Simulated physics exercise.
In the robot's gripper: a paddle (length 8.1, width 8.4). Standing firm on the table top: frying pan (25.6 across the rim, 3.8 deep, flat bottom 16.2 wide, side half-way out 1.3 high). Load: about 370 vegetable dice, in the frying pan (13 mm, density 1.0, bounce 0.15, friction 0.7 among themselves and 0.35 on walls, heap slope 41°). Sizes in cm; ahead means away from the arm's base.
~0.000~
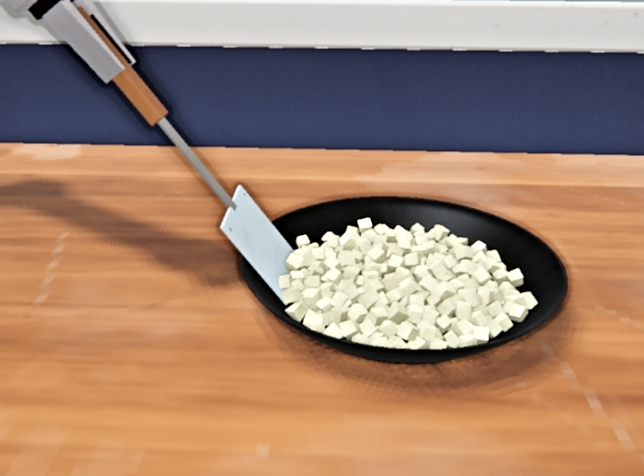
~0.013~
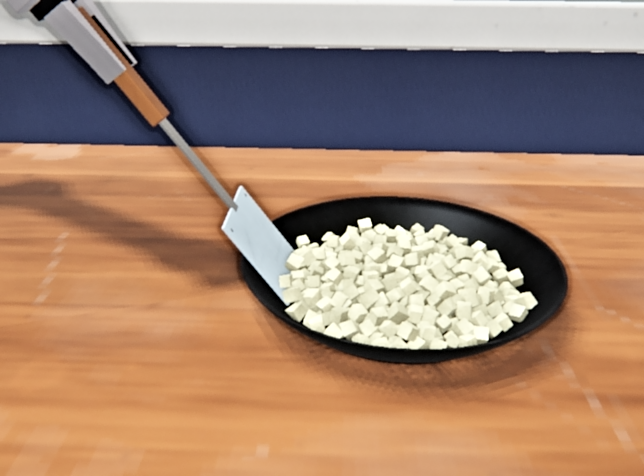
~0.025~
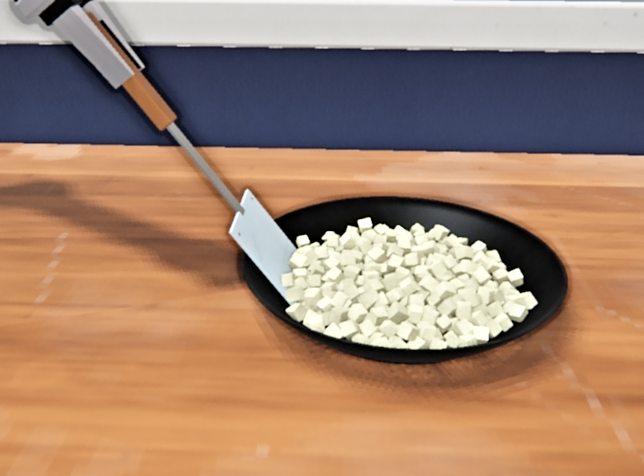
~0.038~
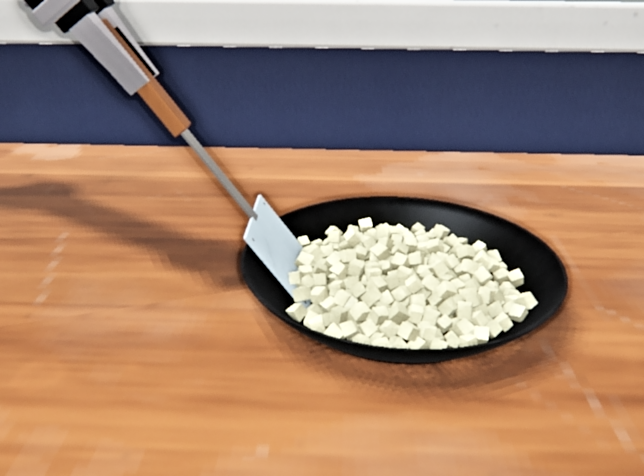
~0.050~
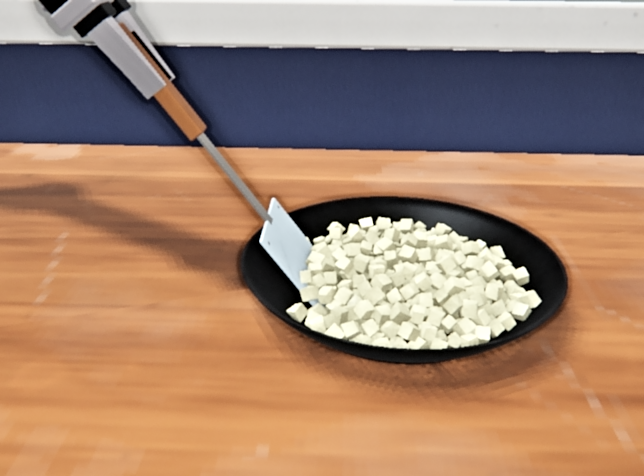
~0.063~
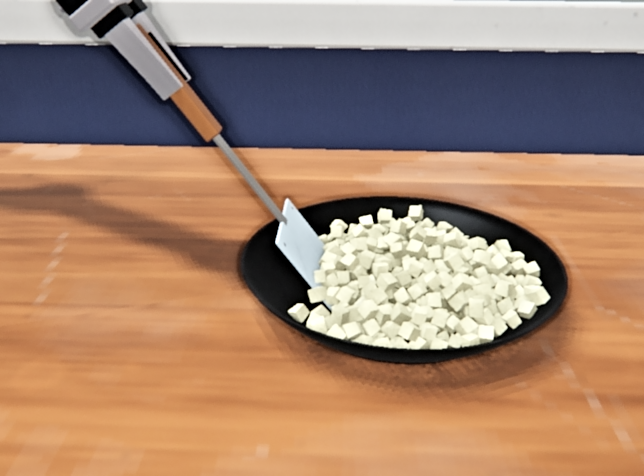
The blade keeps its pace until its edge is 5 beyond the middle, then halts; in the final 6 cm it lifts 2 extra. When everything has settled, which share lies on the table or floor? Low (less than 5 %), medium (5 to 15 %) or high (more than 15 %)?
Answer: High; more than 15 % of the vegetable dice finish on the table or floor.
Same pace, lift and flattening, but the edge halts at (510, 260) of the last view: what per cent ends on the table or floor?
Some 60 per cent.
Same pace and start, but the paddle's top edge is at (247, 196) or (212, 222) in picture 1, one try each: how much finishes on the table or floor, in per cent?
About 25 and 15 per cent.
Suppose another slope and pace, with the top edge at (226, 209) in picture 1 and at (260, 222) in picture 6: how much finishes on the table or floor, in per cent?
Some 15 per cent.
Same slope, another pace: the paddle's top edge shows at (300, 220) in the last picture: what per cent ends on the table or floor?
Some 25 per cent.
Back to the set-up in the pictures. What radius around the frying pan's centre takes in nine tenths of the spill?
About 20 cm.
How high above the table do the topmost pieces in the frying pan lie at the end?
About 6.0 cm.
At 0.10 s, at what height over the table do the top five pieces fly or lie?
About 7 cm.
After 0.10 s, sloping 54°, highest piece 8 above the table; 368 in the frying pan.
After 0.13 s, sloping 54°, highest piece 9 above the table; 359 in the frying pan, 9 on the blade or in flight.
After 0.35 s, sloping 54°, highest piece 6 above the table; 292 in the frying pan, 73 on the table or floor, 3 on the blade or in flight.
After 1.40 s, sloping 54°, highest piece 6 above the table; 290 in the frying pan, 78 on the table or floor.
At rest, 290 in the frying pan, 78 on the table or floor. That is 21 % on the table or floor.
